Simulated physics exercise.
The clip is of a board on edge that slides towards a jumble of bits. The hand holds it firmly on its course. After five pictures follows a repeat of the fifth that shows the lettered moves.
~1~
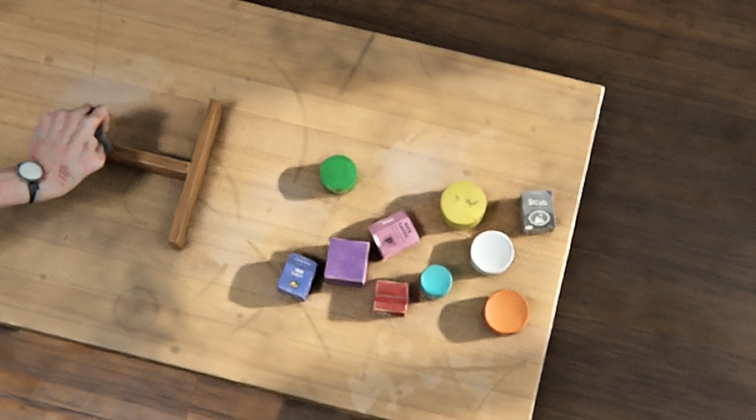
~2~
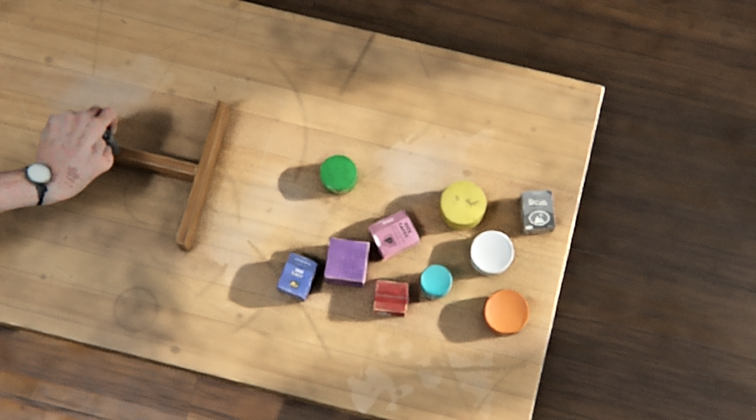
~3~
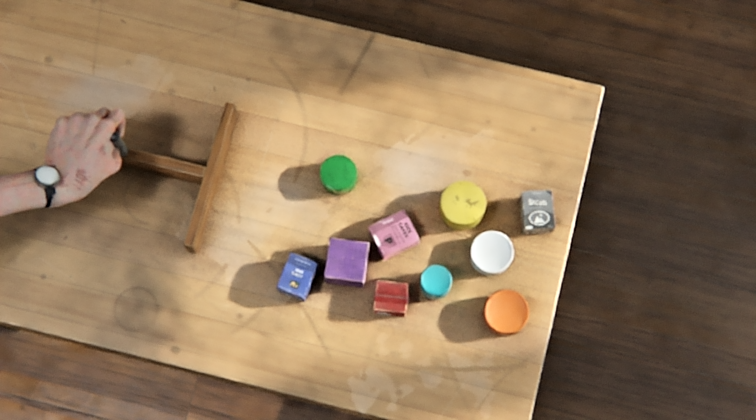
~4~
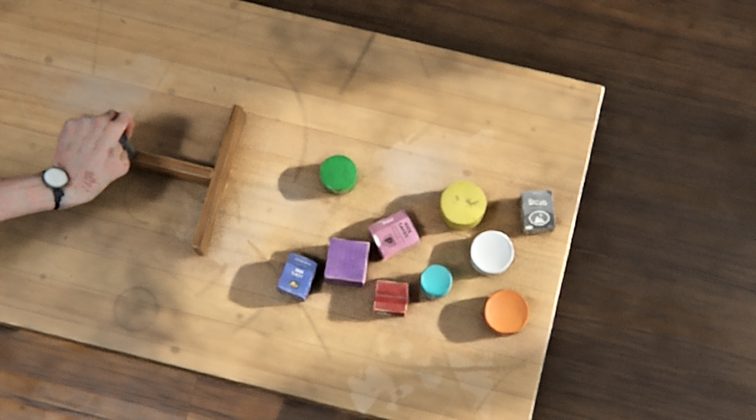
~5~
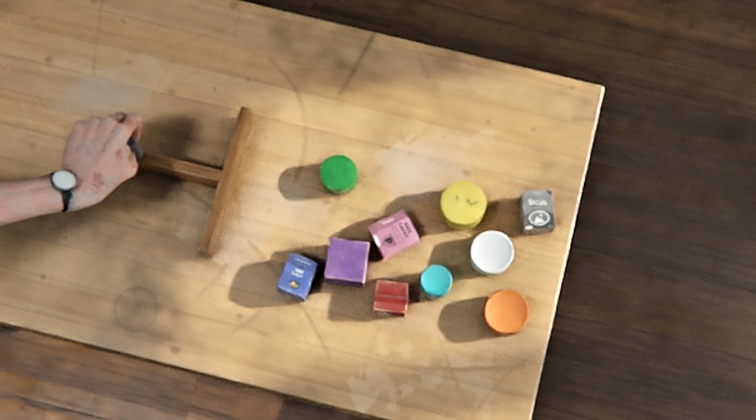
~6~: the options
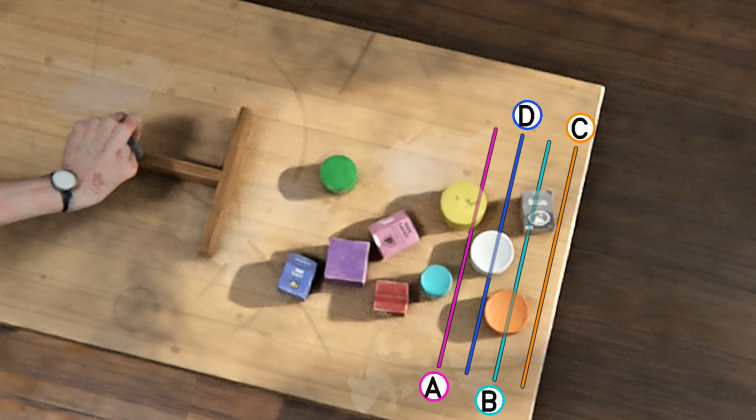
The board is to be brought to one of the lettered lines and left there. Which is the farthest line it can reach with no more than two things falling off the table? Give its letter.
It should halt at D.
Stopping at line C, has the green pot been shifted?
Yes.
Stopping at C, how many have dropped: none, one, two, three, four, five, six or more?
Six or more.
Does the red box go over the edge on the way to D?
No.
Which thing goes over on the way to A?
The grey packet goes over.
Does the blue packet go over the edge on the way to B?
No.
On the marked copy, A at (468, 245); B at (522, 258); C at (550, 265); D at (495, 252).
Following D. Soon after the start, board (321, 200); blue packet (322, 285); purple block (361, 264).
Later, board (418, 224); yellow tin (490, 204); turquoise tub (465, 298).
In the end, board (493, 242); grey packet over the edge; orange tub over the edge; two fallen.
As for the rest, A is within the limit but short; B drops five; C drops eight.
